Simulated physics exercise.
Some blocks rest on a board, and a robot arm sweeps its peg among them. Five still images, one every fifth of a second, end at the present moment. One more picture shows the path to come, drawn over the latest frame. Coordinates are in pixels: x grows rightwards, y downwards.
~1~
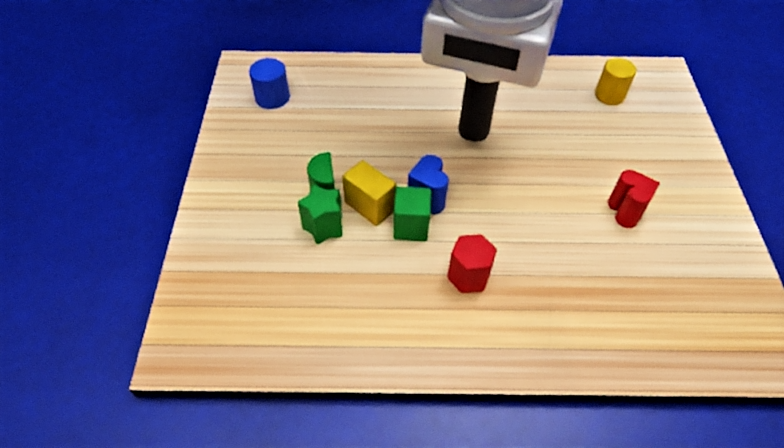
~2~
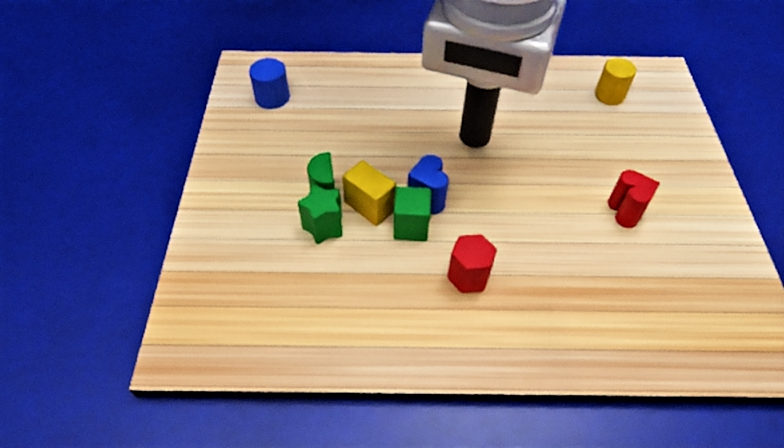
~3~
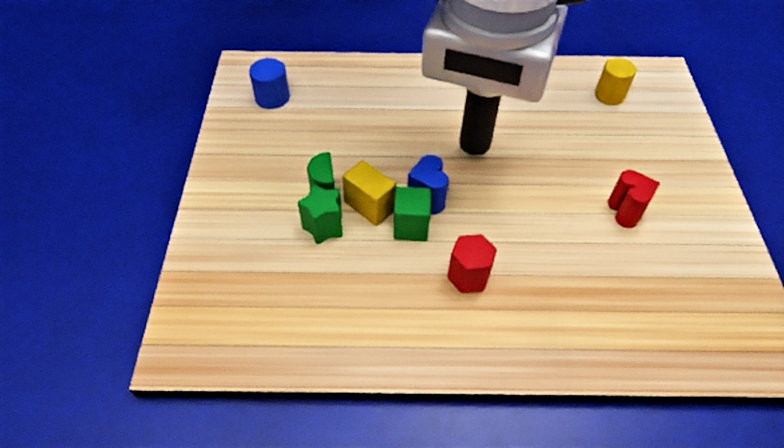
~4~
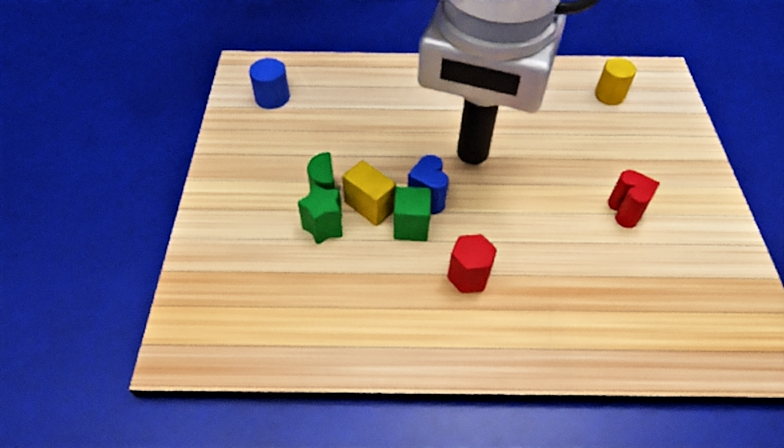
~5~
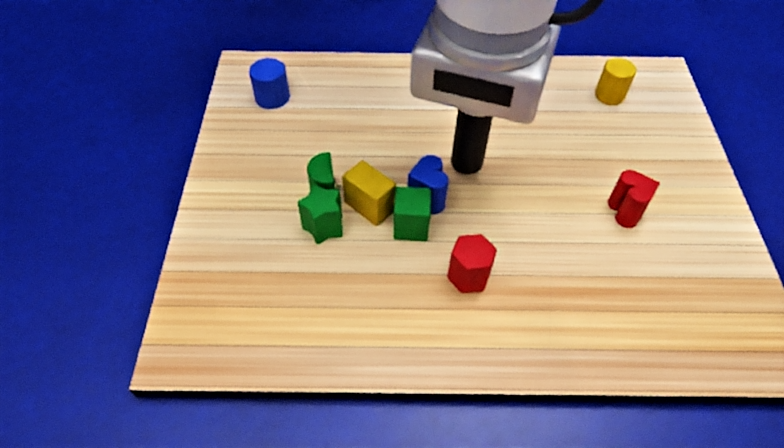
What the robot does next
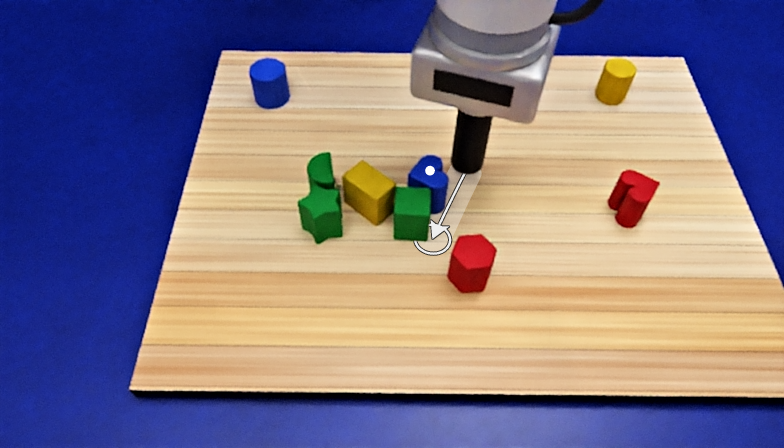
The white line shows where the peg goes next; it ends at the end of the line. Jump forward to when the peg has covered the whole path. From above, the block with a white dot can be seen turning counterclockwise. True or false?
That statement is not accurate.
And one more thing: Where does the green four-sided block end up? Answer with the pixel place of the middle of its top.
It will end up at (392, 212).
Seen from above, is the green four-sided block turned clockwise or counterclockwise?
It twists against the clock when seen from above.
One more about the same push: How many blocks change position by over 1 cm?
By the end of the path, two blocks have moved more than about a centimetre.
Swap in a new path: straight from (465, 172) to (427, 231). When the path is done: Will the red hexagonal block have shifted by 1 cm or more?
No
The line goes straight from (465, 172) to (433, 239); the dot is on the blue heart-shaped block.
On the path given first. Halfway along, peg at (451, 195); green four-sided block at (403, 207); blue heart-shaped block at (421, 176), turned 15° clockwise.
At the end, peg at (434, 230); green four-sided block at (392, 212), turned 25° anticlockwise; blue heart-shaped block at (415, 181), turned 45° clockwise; red hexagonal block unmoved.
